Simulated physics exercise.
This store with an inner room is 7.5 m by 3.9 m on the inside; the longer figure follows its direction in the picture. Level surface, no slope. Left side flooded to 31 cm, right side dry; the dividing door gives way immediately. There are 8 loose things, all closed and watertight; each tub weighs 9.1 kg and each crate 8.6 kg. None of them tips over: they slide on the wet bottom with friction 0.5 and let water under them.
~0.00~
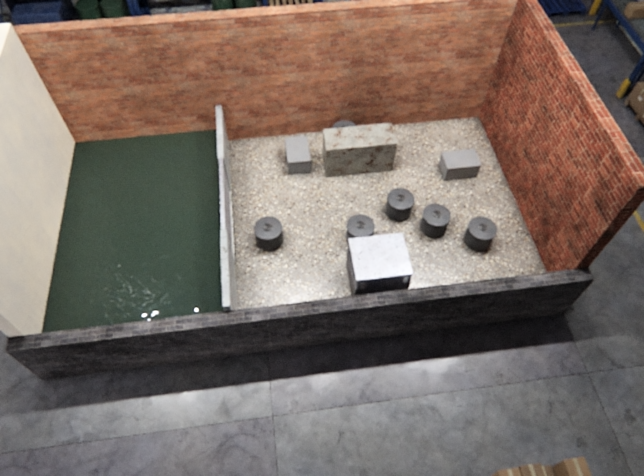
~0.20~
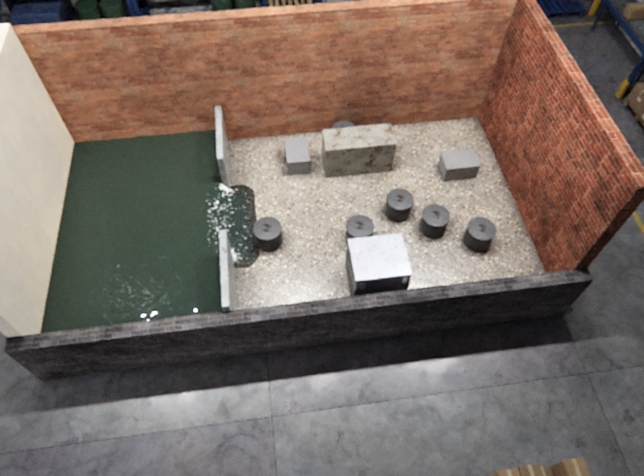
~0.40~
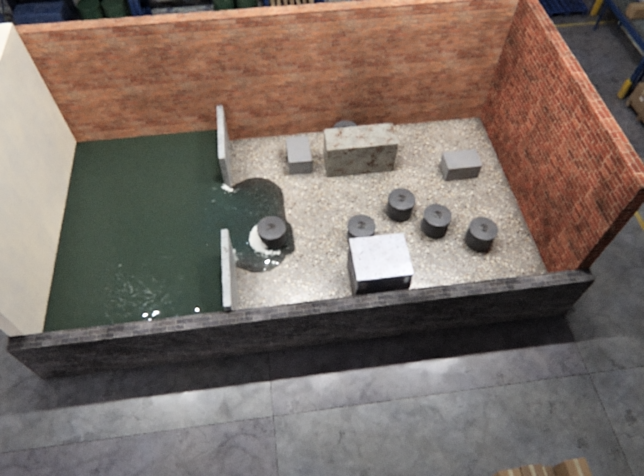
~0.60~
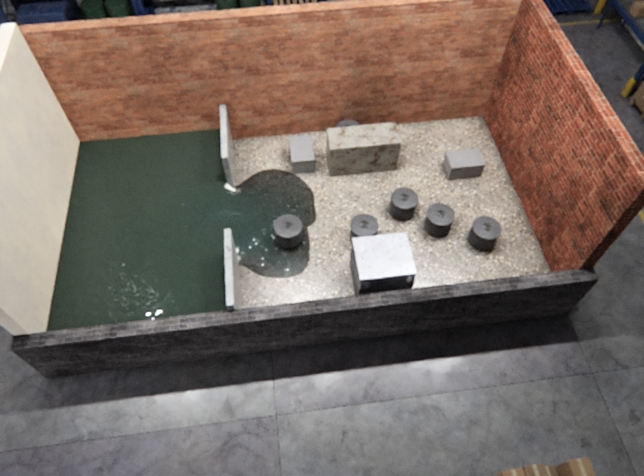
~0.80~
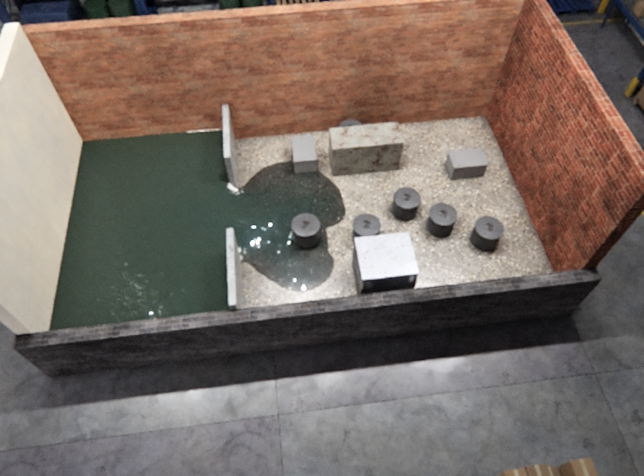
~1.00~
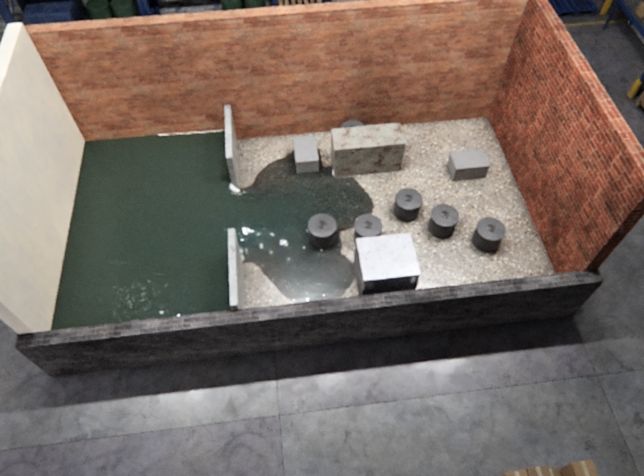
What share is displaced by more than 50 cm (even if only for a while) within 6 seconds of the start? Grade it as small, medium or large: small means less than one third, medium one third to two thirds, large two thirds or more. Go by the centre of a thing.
I would call it large.
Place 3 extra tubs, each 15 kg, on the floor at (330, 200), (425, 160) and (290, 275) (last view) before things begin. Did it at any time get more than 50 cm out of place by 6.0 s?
Beyond, within, within.
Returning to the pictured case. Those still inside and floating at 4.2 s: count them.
4.
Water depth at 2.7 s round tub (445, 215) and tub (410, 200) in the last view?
Roughly 4 and 6 cm.
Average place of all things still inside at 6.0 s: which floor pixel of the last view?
Averaged position, last view: Near pixel (445, 215).
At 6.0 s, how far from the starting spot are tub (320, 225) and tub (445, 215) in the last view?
That comes to 300 cm for the first and 140 cm for the second.
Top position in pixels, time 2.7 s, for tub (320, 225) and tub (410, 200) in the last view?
Estimated pixels: (395, 235) and (452, 191).
After 1.4 s 1 of 8 are over 50 cm from their spots; 0 afloat.
After 2.7 s 3 of 8 are over 50 cm from their spots; 3 afloat.
After 4.2 s 6 of 8 are over 50 cm from their spots; 4 afloat.
After 6.0 s 8 of 8 are over 50 cm from their spots, and 8 have been at some point; 8 afloat.
